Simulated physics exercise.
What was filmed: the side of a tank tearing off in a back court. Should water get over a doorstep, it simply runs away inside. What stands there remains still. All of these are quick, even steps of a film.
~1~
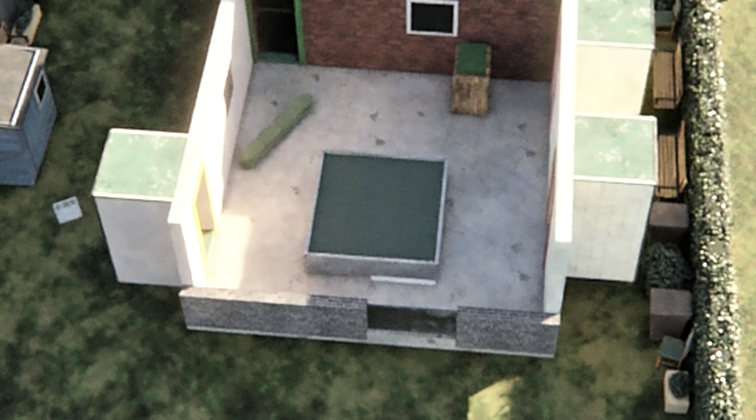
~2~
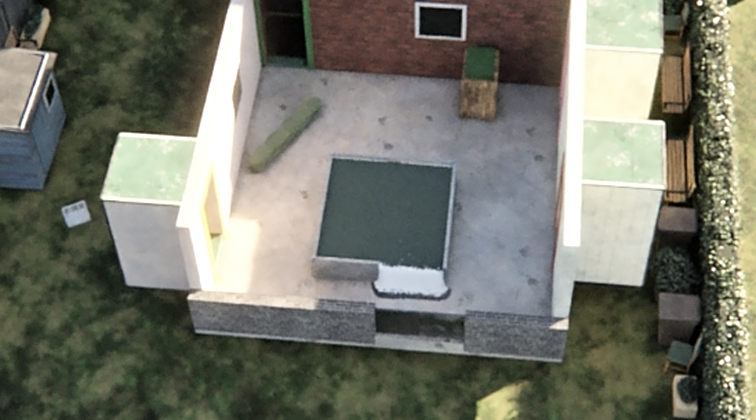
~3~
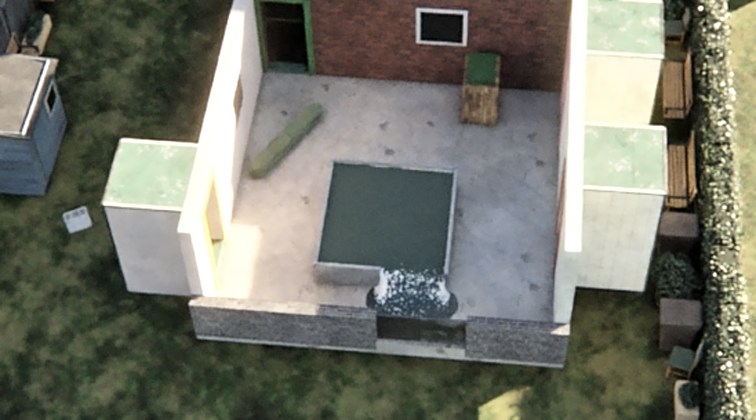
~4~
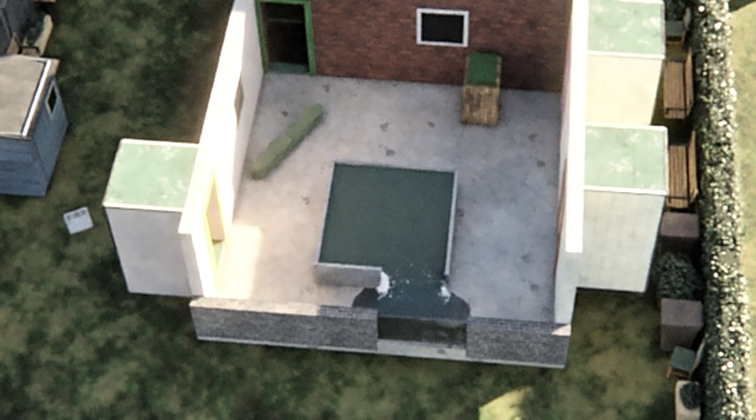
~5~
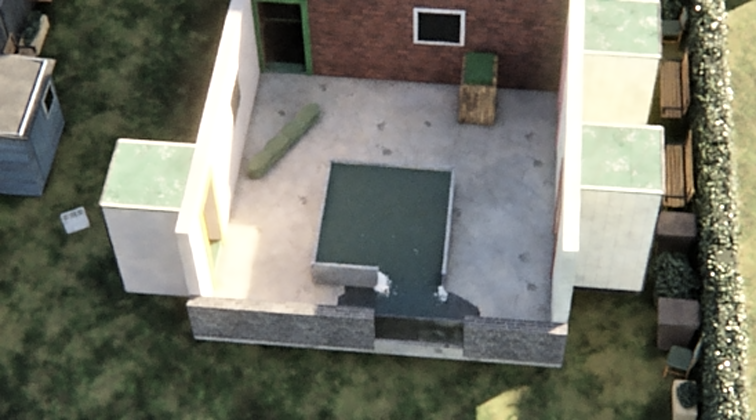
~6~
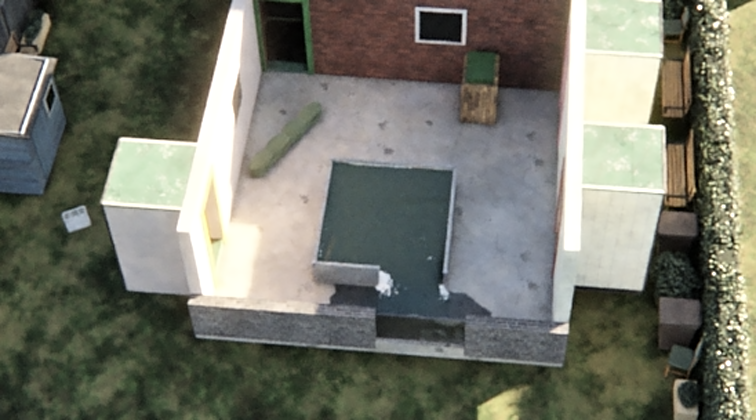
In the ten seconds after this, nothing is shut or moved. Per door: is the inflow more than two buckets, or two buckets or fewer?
One by one: The pink door gets two buckets or less inside; the red door gets more than two buckets inside; the yellow door gets two buckets or less inside; the green door gets two buckets or less inside.
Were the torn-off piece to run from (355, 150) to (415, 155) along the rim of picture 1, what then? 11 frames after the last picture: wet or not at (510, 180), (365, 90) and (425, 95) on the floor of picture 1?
So: Spared, then wetted, then wetted.
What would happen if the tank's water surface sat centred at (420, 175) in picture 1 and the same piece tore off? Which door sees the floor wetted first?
Answer: The red one.
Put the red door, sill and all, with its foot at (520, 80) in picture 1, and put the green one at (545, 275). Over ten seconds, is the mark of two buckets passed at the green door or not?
Green overflows.
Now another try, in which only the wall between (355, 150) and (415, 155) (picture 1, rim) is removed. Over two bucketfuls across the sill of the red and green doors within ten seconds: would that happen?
Outcome - red door comes in lower, green door breaks the threshold.
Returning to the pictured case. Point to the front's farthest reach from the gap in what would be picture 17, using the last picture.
My estimate: Roughly (209, 316).
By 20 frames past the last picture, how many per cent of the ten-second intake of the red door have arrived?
My estimate: Close to 20 per cent.
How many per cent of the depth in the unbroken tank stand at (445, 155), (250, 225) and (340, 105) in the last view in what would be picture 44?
About 2, 14, 2 %.
A moment on, water covers 15 % of the floor; the pink door not reached, the red door not reached, the yellow door not reached, the green door not reached.
Next, water covers 25 % of the floor; the pink door not reached, the red door wet at the sill, nothing in, the yellow door not reached, the green door not reached.
Then, water covers 45 % of the floor; the pink door wet at the sill, nothing in, the red door under two buckets in, the yellow door under two buckets in, the green door not reached.
Later, water covers 85 % of the floor; the pink door wet at the sill, nothing in, the red door over two buckets in, the yellow door under two buckets in, the green door wet at the sill, nothing in.
In the end, water covers 95 % of the floor; the pink door wet at the sill, nothing in, the red door over two buckets in, the yellow door under two buckets in, the green door wet at the sill, nothing in.
